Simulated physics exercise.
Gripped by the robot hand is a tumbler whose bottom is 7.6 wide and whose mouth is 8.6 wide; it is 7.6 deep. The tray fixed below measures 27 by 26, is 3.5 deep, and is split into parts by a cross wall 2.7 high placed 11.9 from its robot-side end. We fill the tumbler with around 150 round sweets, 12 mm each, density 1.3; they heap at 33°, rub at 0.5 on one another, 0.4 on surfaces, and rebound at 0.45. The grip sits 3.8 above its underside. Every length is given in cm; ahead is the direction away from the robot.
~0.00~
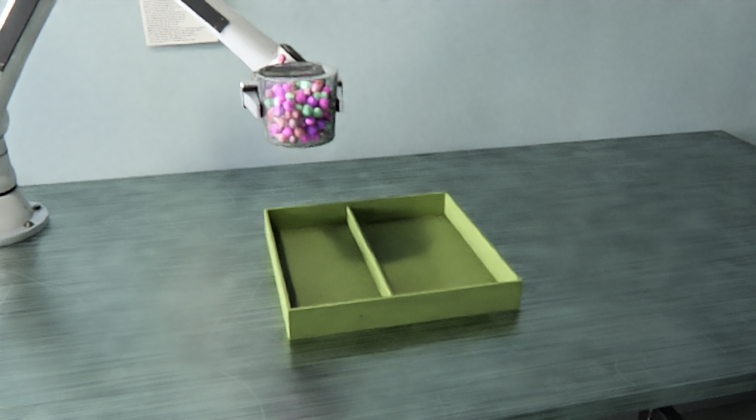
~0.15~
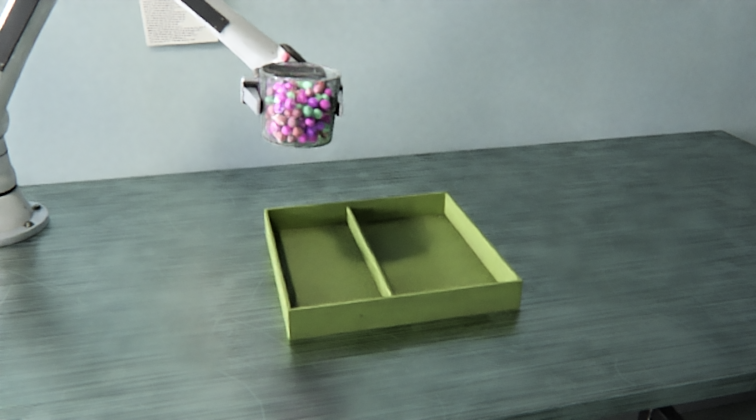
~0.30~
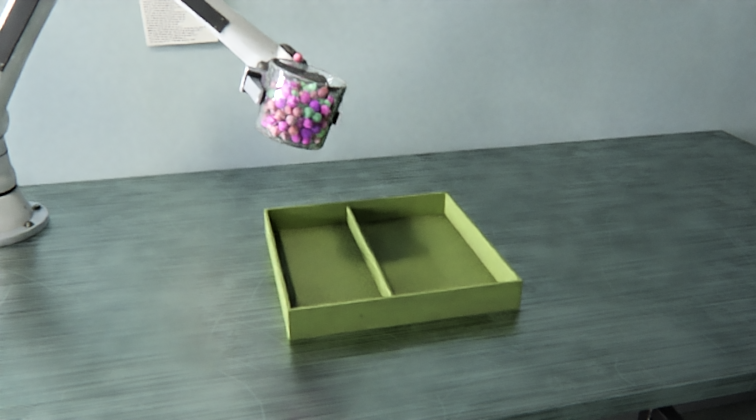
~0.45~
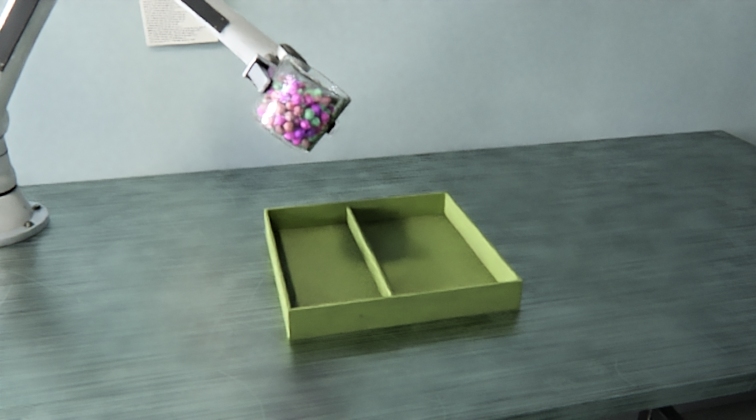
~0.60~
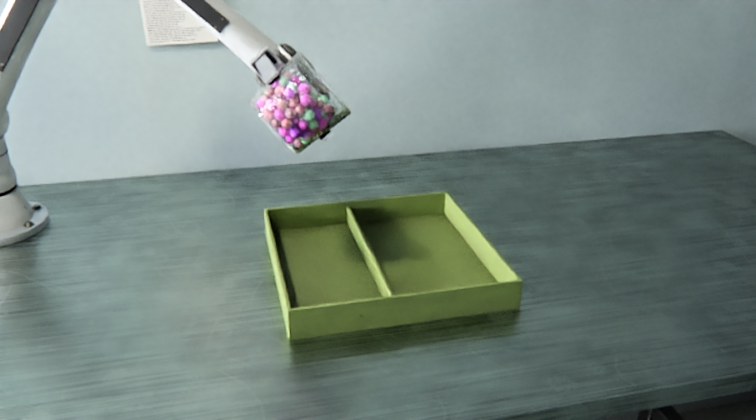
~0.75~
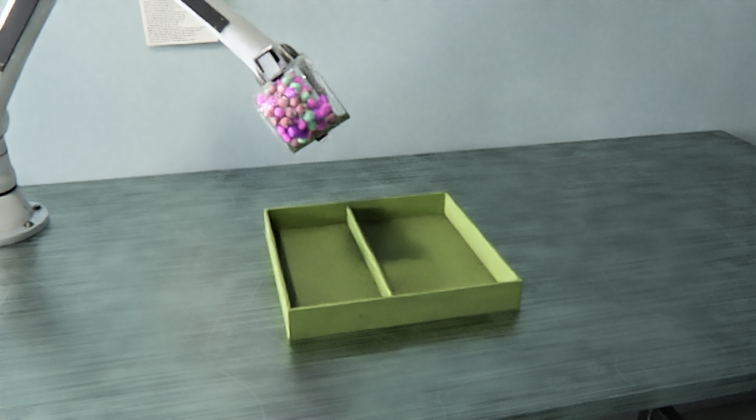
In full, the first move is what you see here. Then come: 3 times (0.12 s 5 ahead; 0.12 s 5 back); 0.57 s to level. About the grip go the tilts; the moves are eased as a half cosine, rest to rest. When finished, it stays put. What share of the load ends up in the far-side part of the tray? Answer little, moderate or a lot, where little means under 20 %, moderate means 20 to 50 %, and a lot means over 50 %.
Moderate.
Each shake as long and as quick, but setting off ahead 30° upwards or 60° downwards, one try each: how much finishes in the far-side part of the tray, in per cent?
It comes to around 50 per cent on the first try and around 5 per cent on the second.
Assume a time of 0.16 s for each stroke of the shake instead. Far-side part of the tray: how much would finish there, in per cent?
The share would be near 10 %.
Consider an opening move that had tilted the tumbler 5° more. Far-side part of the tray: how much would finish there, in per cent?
Some 45 %.
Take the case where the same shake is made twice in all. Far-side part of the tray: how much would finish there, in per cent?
In that case it would be roughly 25 per cent.
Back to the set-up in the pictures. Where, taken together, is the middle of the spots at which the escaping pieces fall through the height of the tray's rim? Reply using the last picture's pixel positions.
Close to pixel (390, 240).
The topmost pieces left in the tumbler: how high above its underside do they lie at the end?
Height at rest: Approx. 6.5 cm.
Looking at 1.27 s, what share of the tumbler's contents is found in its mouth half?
About 35 percent.
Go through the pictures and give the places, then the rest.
Tumbler middle at (299, 106), level; upper third of the load around (299, 98), from x 270 to 330, top at y 60; 149 in the tumbler, in the first frame.
Tumbler middle at (299, 106), tilted 5° forward; upper third of the load around (298, 98), from x 270 to 330, top at y 55, in the second frame.
Tumbler middle at (299, 106), tilted 19° forward; upper third of the load around (294, 98), from x 265 to 330, top at y 60, in the third frame.
Tumbler middle at (299, 106), tilted 37° forward; upper third of the load around (291, 97), from x 260 to 330, top at y 80, in the fourth frame.
Tumbler middle at (299, 106), tilted 51° forward; upper third of the load around (290, 95), from x 260 to 325, top at y 80, in the fifth frame.
Tumbler middle at (299, 106), tilted 56° forward; upper third of the load around (287, 95), from x 260 to 330, top at y 75; 149 in the tumbler, in the sixth frame.
After 1.27 s, tilted 56° forward, highest piece 23 above the table; 98 in the tumbler, 26 in the far-side part, 5 in the robot-side part, 3 on the table or floor, 17 in flight or on a rim.
After 1.78 s, tilted 24° forward, highest piece 25 above the table; 82 in the tumbler, 42 in the far-side part, 21 in the robot-side part, 4 on the table or floor.
After 2.24 s, level, highest piece 26 above the table; 82 in the tumbler, 42 in the far-side part, 21 in the robot-side part, 4 on the table or floor.
After 3.29 s, level, highest piece 26 above the table; 82 in the tumbler, 42 in the far-side part, 21 in the robot-side part, 4 on the table or floor.
At rest, 82 in the tumbler, 42 in the far-side part, 21 in the robot-side part, 4 on the table or floor. That is 28 % in the far-side part of the tray.
